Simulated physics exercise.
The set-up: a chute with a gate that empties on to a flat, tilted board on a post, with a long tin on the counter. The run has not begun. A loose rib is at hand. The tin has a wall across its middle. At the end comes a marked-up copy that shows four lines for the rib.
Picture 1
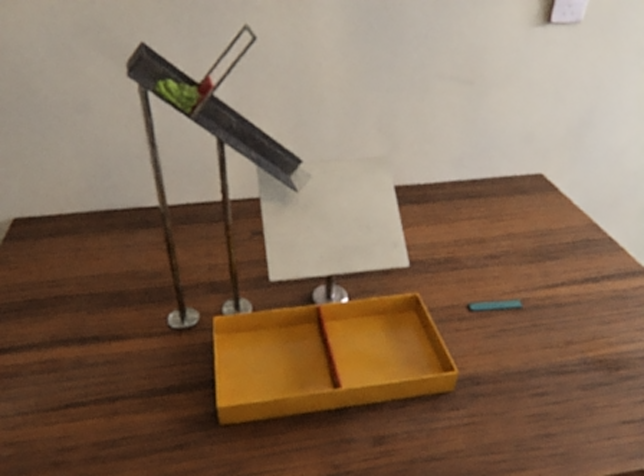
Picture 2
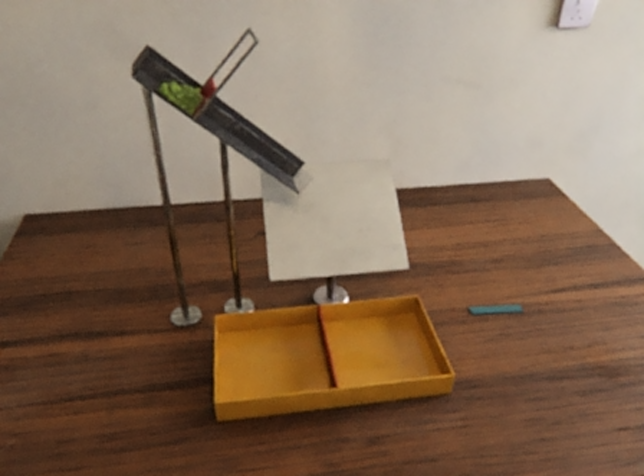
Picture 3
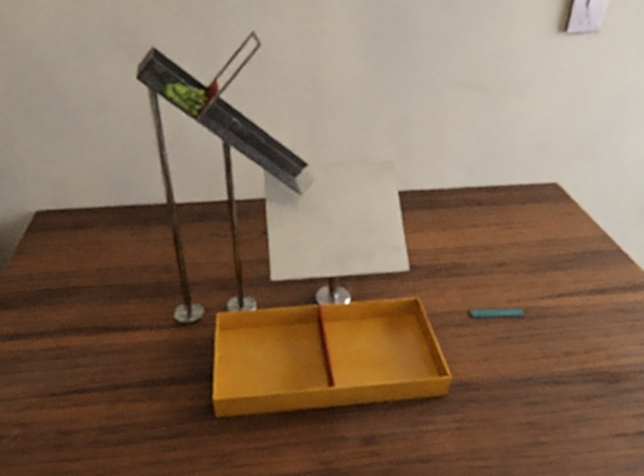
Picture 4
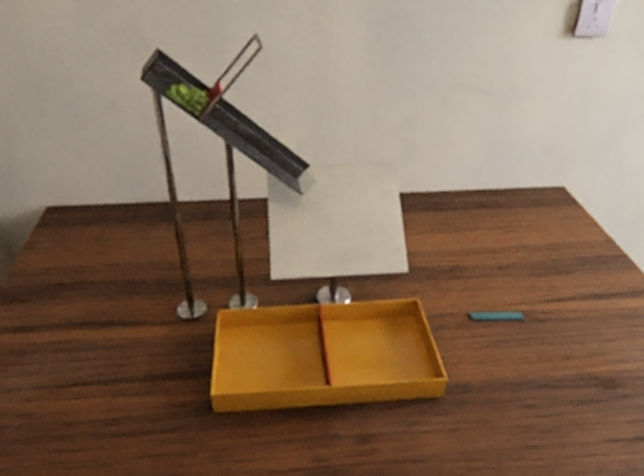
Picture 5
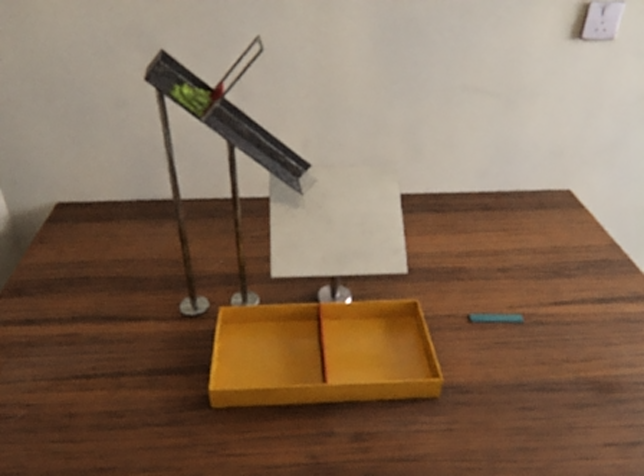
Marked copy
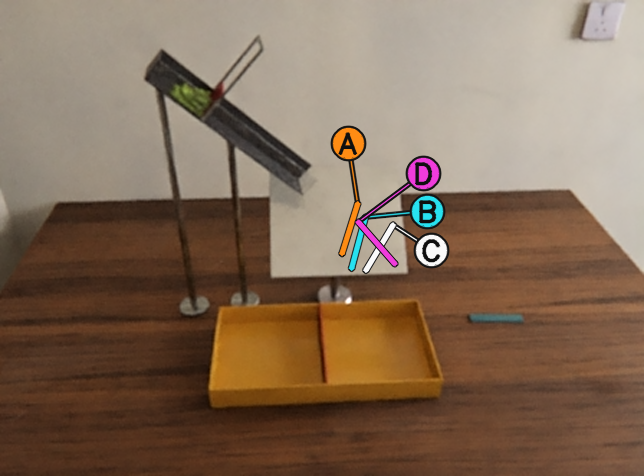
A wooden table holds a raised chute of green pieces, a tilted board and a divided yellow tray, all still.
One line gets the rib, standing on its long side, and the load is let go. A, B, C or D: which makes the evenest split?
Take A.
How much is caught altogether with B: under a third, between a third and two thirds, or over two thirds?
It is over two thirds.
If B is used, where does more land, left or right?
More lands on the right.
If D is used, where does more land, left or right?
Right.
On the marked copy, line A from (357, 203) to (342, 253); line B from (365, 217) to (351, 268); line C from (393, 224) to (365, 270); line D from (358, 222) to (394, 263).
For line A, of what is caught, roughly half in the left half, roughly half in the right.
For line B, of what is caught, roughly a quarter in the left half, the larger part in the right.
For line C, of what is caught, just a few in the left half, almost all in the right.
For line D, of what is caught, not one piece in the left half, every piece in the right.
